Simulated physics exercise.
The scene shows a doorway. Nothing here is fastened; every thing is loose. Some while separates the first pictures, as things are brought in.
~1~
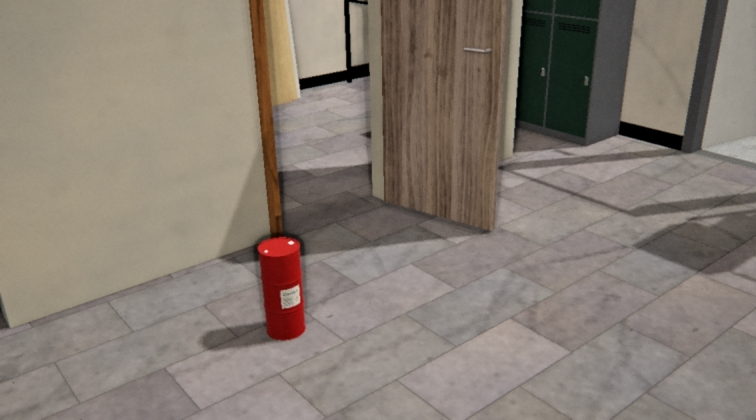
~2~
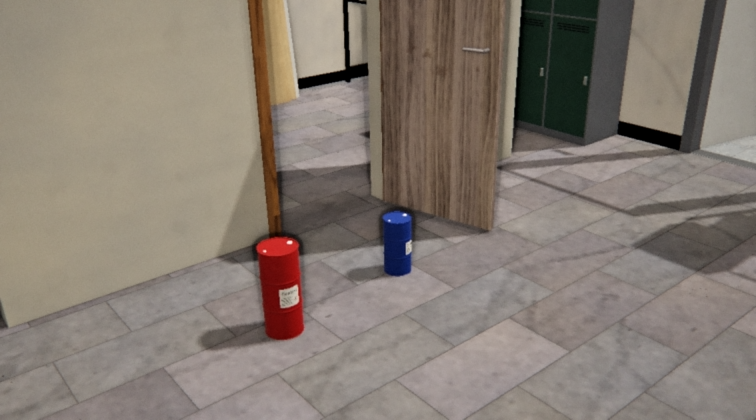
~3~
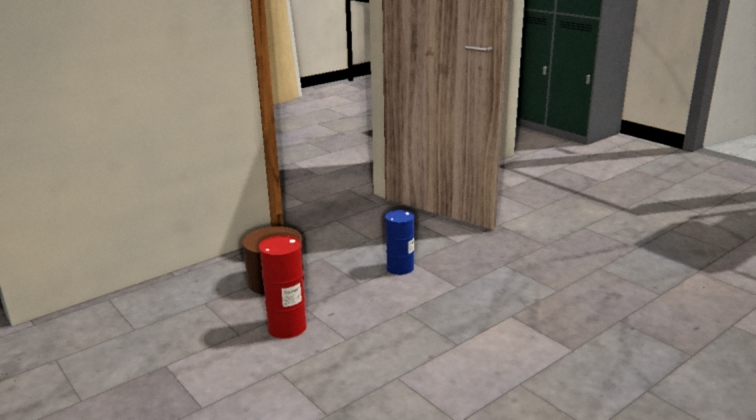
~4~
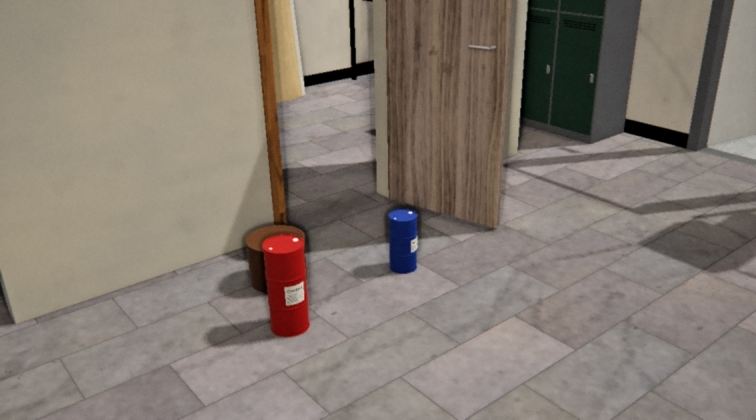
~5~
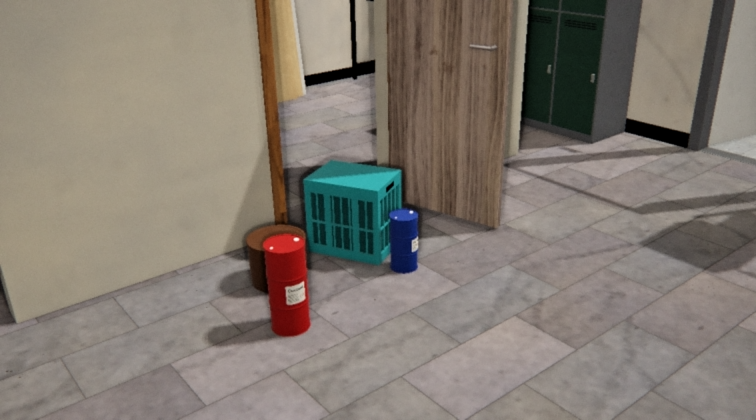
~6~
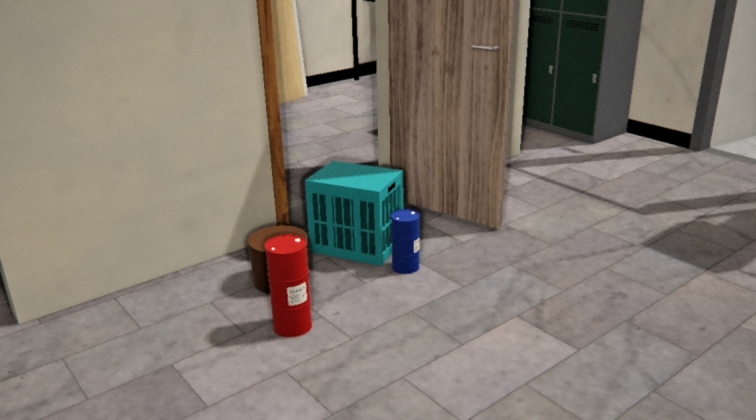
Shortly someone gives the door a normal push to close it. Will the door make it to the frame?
Okay, the door ends up with a gap before the frame.
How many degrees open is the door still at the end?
The door ends up some 55° open.
Then, 0.40 s later than the last frame, open by 96°.
Then, 0.70 s later than the last frame, open by 81°.
Then, 0.90 s later than the last frame, open by 70°.
Then, 1.10 s later than the last frame, open by 59°.
When it is over, open by 56°; all 4 as before. End places, in pixels of the last picture, turquoise chest near (353, 212).
